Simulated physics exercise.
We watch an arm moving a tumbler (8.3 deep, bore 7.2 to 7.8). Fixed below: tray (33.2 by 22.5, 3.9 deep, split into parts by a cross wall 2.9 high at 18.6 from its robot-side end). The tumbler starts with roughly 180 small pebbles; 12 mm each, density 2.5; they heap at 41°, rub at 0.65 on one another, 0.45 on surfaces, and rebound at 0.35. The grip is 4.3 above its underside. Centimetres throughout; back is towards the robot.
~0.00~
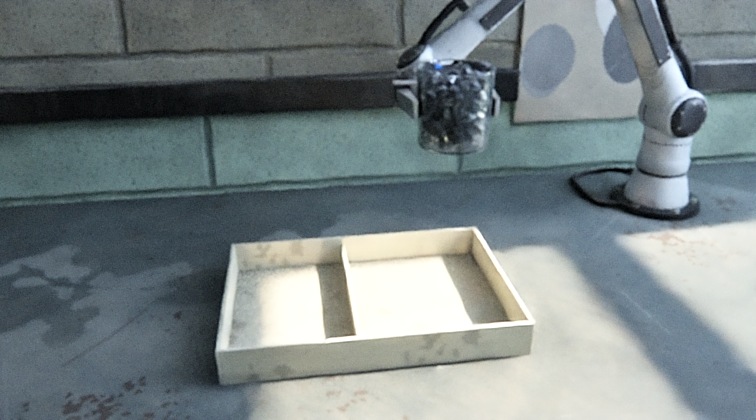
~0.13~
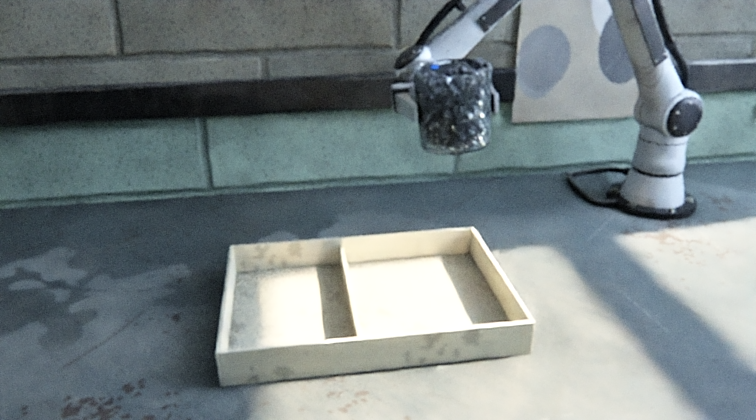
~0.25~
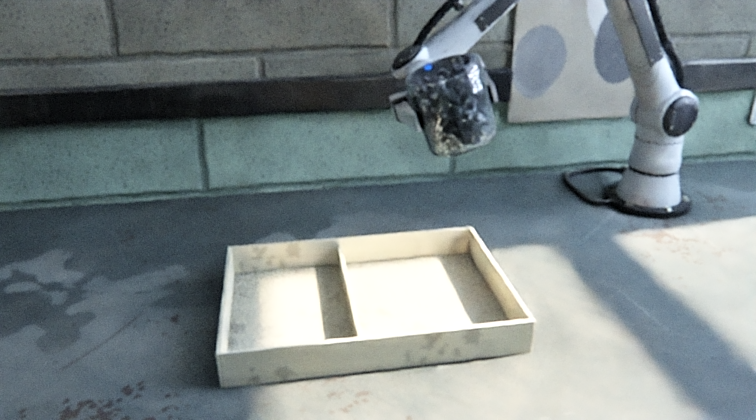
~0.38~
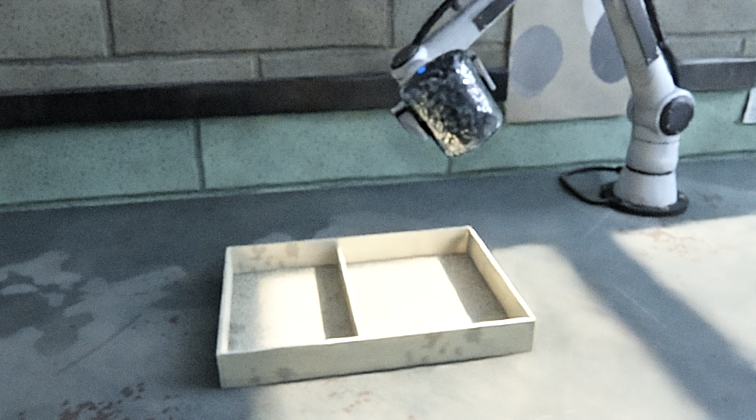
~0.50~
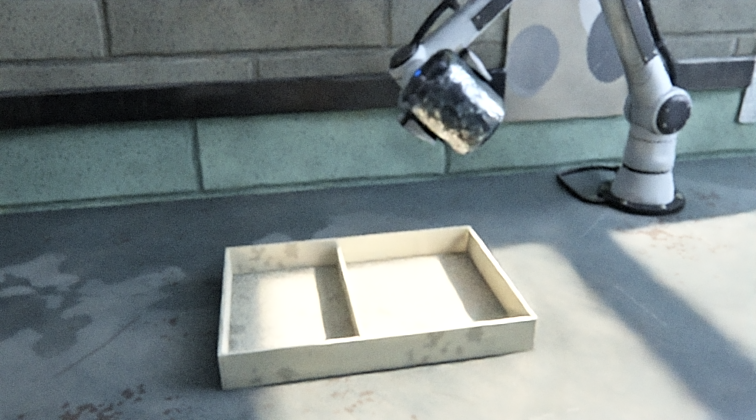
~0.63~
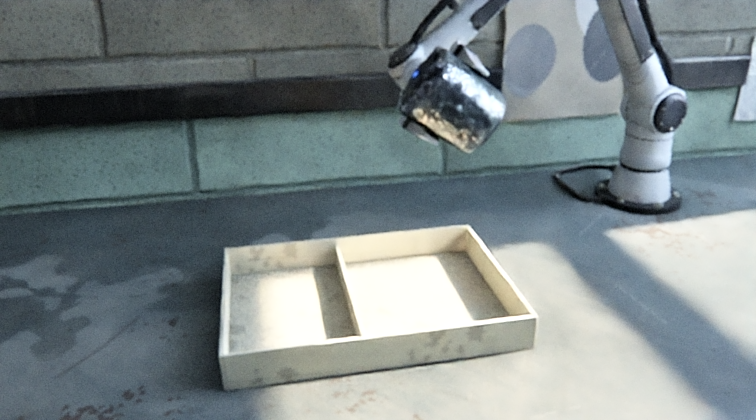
At first, a robot arm holds a clear tumbler packed with small dark pebbles upright above a pale, divided tray on a gray surface. The arm then leans the tumbler over, gradually at first and further each moment, until it is steeply slanted, with the pebbles still inside and the tray empty.
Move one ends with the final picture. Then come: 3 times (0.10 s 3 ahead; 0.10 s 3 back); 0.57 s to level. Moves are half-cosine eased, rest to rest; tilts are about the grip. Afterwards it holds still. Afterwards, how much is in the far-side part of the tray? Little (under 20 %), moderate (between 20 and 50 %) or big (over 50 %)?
A little share, under 20 %, ends in the far-side part of the tray.
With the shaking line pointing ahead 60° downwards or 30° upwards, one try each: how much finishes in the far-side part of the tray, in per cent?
Some 0 and 20 per cent.
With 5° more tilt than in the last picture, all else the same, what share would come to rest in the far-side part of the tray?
Then about 10 per cent.
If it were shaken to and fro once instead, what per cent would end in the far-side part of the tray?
In that case some 0 per cent.
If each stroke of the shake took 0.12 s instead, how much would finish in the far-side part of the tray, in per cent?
Then about 5 per cent.
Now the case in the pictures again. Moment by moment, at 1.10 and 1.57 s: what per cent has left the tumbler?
In turn: 15, 15.
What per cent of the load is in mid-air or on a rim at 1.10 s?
Some 5 per cent.
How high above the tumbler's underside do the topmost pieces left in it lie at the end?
About 8.5 cm.
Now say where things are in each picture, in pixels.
The tumbler middle at (454, 108), level; upper third of the load around (457, 89), from x 425 to 485, top at y 65; 176 in the tumbler, in the first picture.
The tumbler middle at (454, 107), tilted 5° forward; upper third of the load around (454, 88), from x 425 to 485, top at y 65, in the second picture.
The tumbler middle at (453, 107), tilted 19° forward; upper third of the load around (455, 89), from x 420 to 485, top at y 60, in the third picture.
The tumbler middle at (453, 106), tilted 35° forward; upper third of the load around (455, 87), from x 415 to 490, top at y 55, in the fourth picture.
The tumbler middle at (454, 105), tilted 49° forward; upper third of the load around (452, 88), from x 410 to 495, top at y 65, in the fifth picture.
The tumbler middle at (454, 104), tilted 54° forward; upper third of the load around (453, 87), from x 410 to 495, top at y 65; 176 in the tumbler, in the sixth picture.
After 1.10 s, tilted 54° forward, highest piece 28 above the table; 153 in the tumbler, 8 in the robot-side part, 6 in the far-side part, 9 in flight or on a rim.
After 1.57 s, tilted 20° forward, highest piece 29 above the table; 147 in the tumbler, 17 in the robot-side part, 12 in the far-side part.
After 2.00 s, level, highest piece 29 above the table; 147 in the tumbler, 17 in the robot-side part, 12 in the far-side part.
After 3.05 s, level, highest piece 29 above the table; 147 in the tumbler, 17 in the robot-side part, 12 in the far-side part.
In the end, 147 in the tumbler, 17 in the robot-side part, 12 in the far-side part. That is 7 % in the far-side part of the tray.
